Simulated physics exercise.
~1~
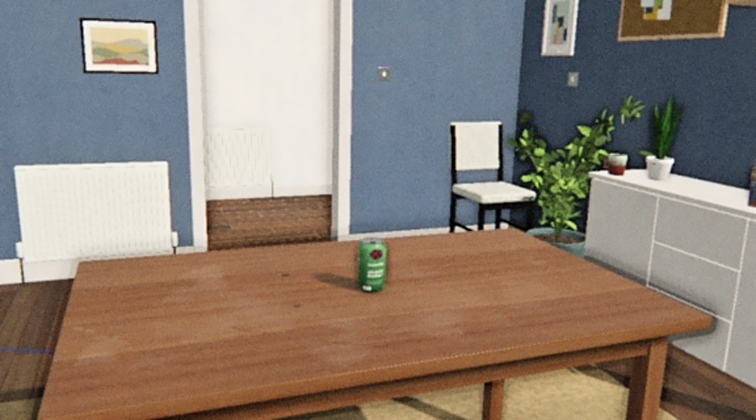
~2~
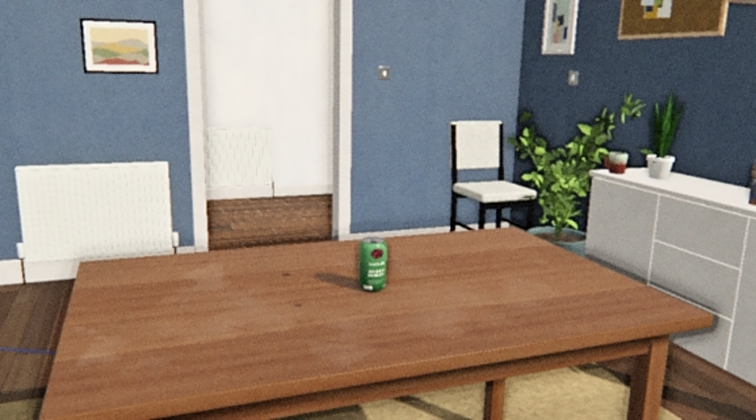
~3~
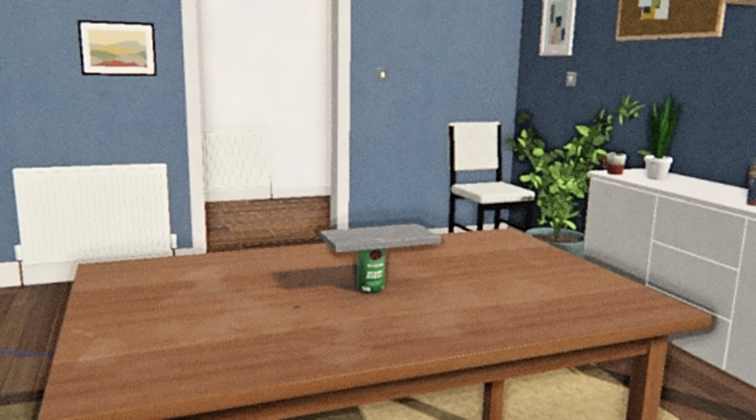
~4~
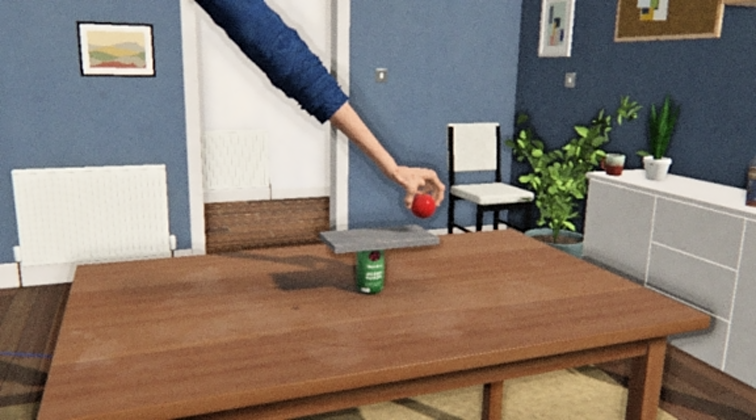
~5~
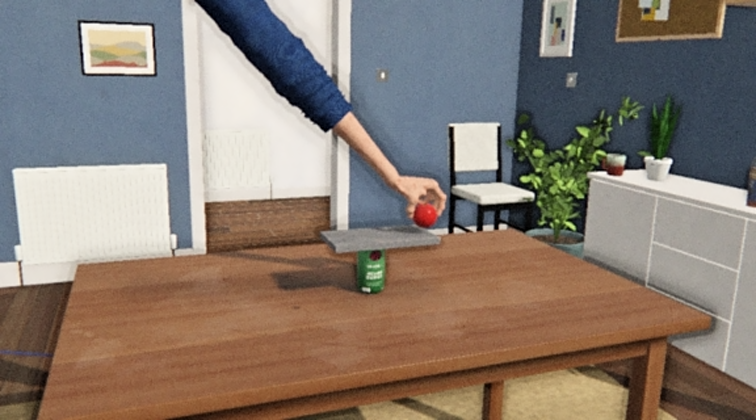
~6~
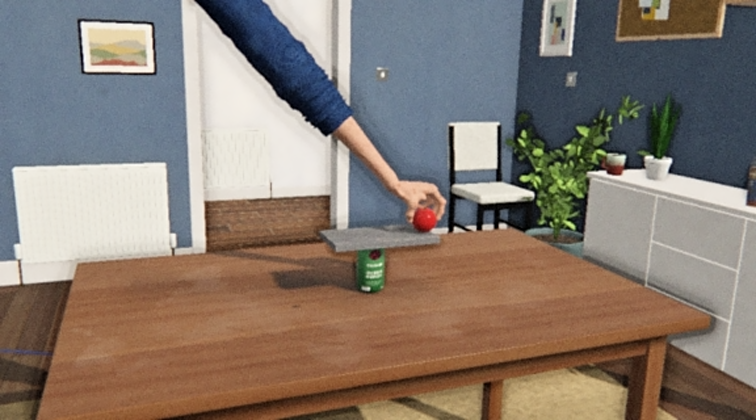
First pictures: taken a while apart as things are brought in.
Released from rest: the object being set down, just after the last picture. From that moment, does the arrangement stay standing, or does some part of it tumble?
Pretty clearly, it isn't secure there.
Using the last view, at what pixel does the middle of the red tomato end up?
In the final view it sits at roughly (426, 276).
Then, 0.36 s later than the last frame, red tomato now fallen; grey board tilted by 47°.
Then, 0.72 s later than the last frame, grey board tilted by 66°.
When it is over, fallen, red tomato; lying over in the stack, grey board; green can as before. End places, in pixels of the last picture, red tomato near (426, 276). The stack gives way.
